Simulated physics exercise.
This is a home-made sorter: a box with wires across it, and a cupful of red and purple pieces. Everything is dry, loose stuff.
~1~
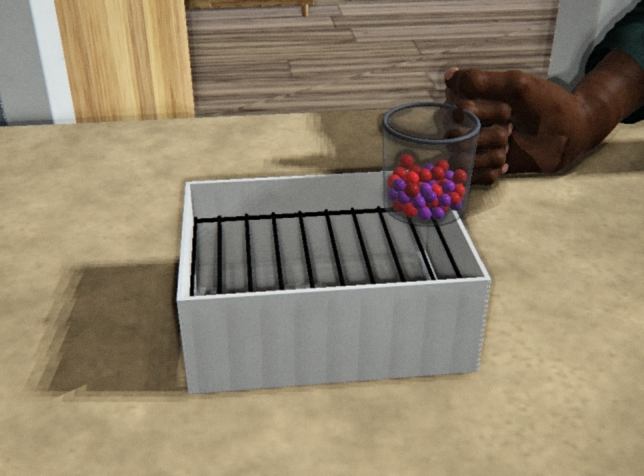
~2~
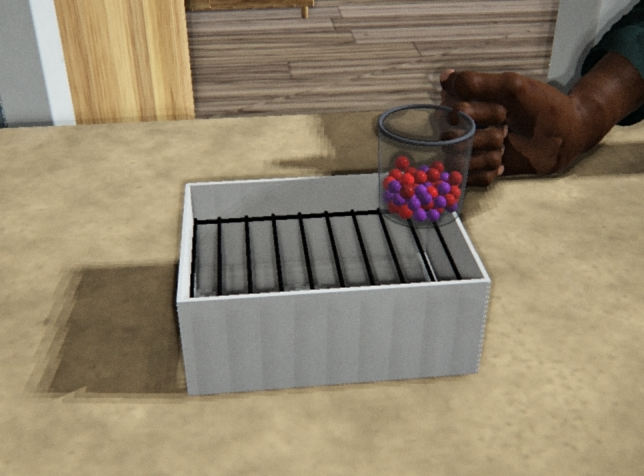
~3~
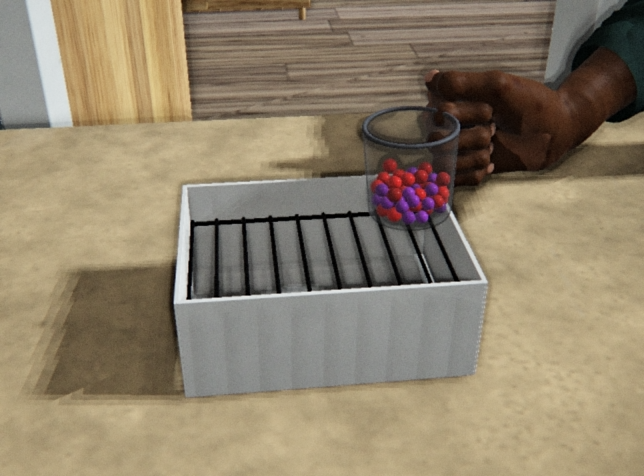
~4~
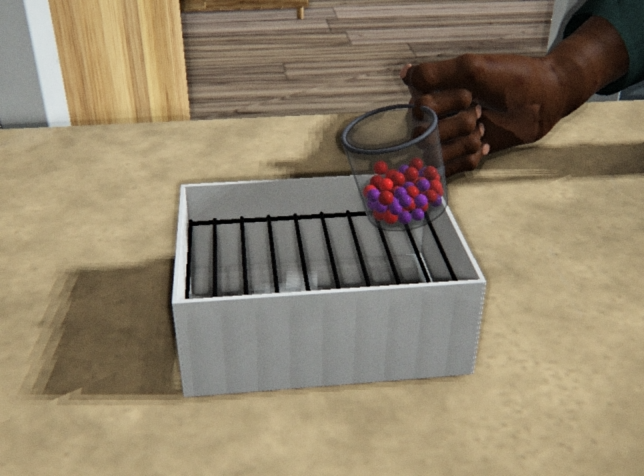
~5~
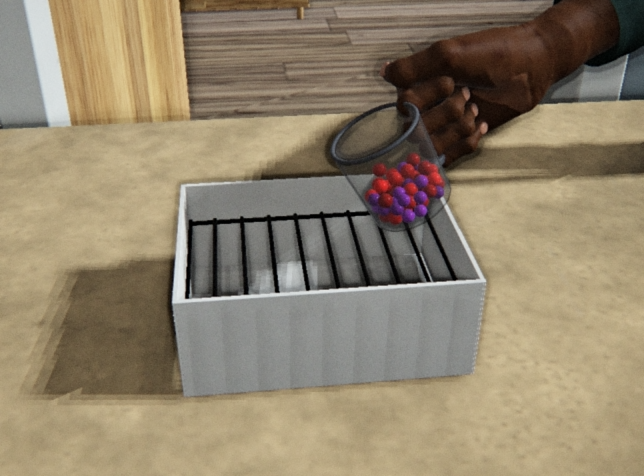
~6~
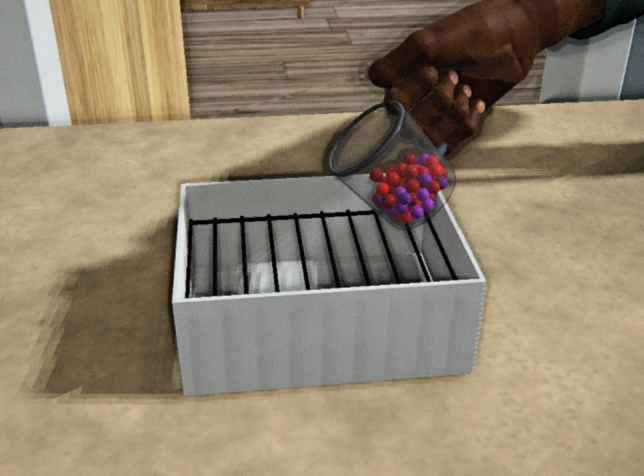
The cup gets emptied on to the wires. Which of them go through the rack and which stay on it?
In the end the red bits go through, the purple bits go through.
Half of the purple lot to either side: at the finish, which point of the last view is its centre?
Its middle ends up around (249, 301) in the last picture.
Then, 0.28 s later than the last frame, red ones, every one in the cup; purple ones, every one in the cup.
Then, 0.64 s later than the last frame, red ones, almost all in the cup, just a few on or over the wires; purple ones, every one in the cup.
Then, 1.02 s later than the last frame, red ones, roughly a quarter in the cup, roughly a quarter on or over the wires, roughly half under the rack; purple ones, roughly a quarter in the cup, roughly a third on or over the wires, roughly a third under the rack.
When it is over, red ones, every one under the rack; purple ones, every one under the rack.
